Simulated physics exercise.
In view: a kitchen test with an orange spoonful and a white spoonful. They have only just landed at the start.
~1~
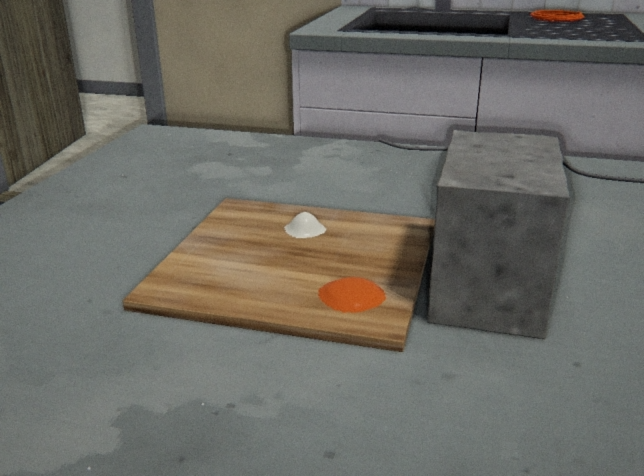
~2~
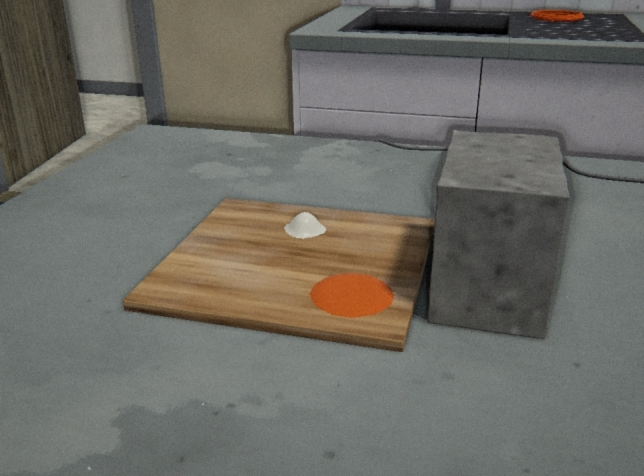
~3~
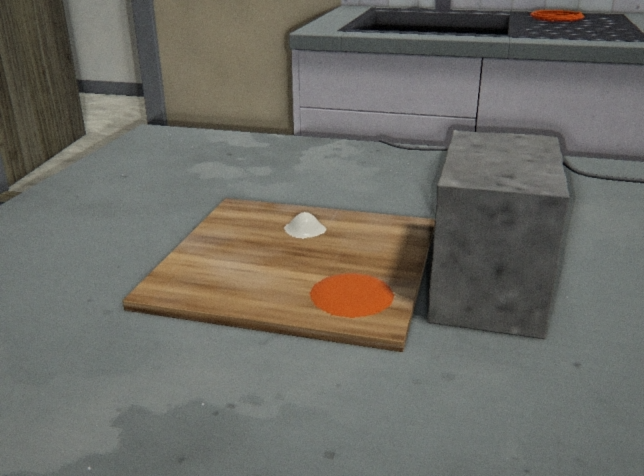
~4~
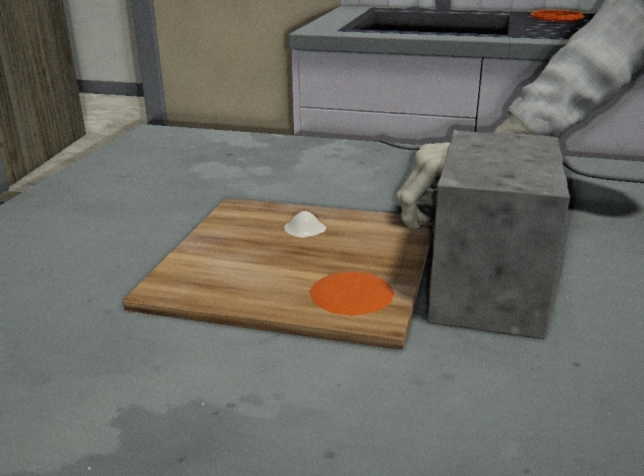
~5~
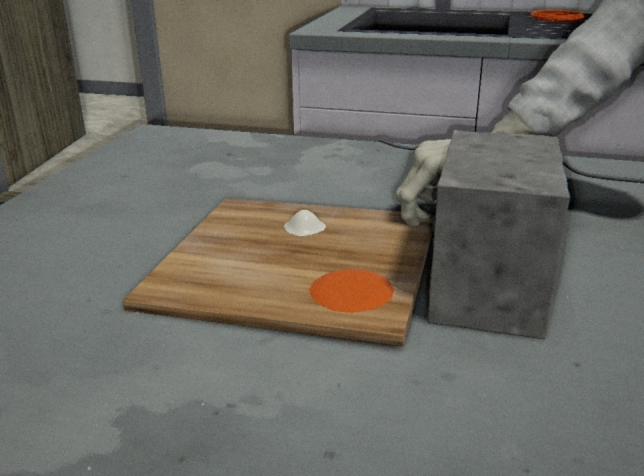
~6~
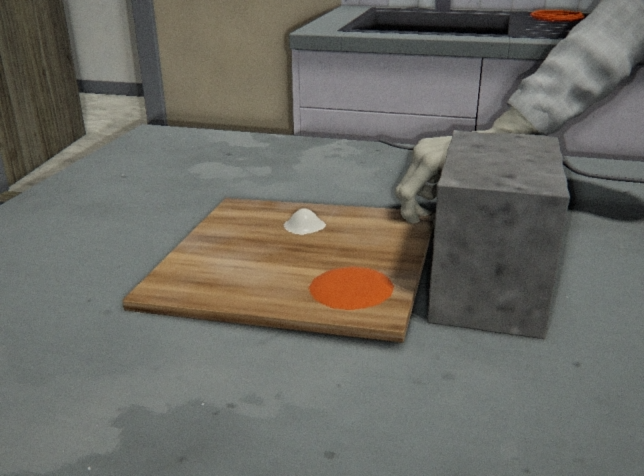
Orange spoonful spreading thin on a wooden board beside a heaped white one, then a hand slightly raising the board's far end.
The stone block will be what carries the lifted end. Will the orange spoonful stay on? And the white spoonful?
Take the orange spoonful first: It keeps its place; then the white spoonful keeps its place.
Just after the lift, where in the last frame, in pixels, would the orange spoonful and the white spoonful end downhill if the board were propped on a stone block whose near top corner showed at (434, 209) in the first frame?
The tips end near (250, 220) and near (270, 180), in that order.
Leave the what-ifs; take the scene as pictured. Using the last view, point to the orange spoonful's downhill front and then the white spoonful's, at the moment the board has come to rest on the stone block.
First at (235, 215), then at (263, 178).
Shortly, slope about 35°; the orange spoonful has crept a little; the white spoonful has not moved.
Then, the orange spoonful has crept down a long way; the white spoonful has not moved.
At the finish, slope about 35°; the orange spoonful has crept down a long way; the white spoonful has not moved.
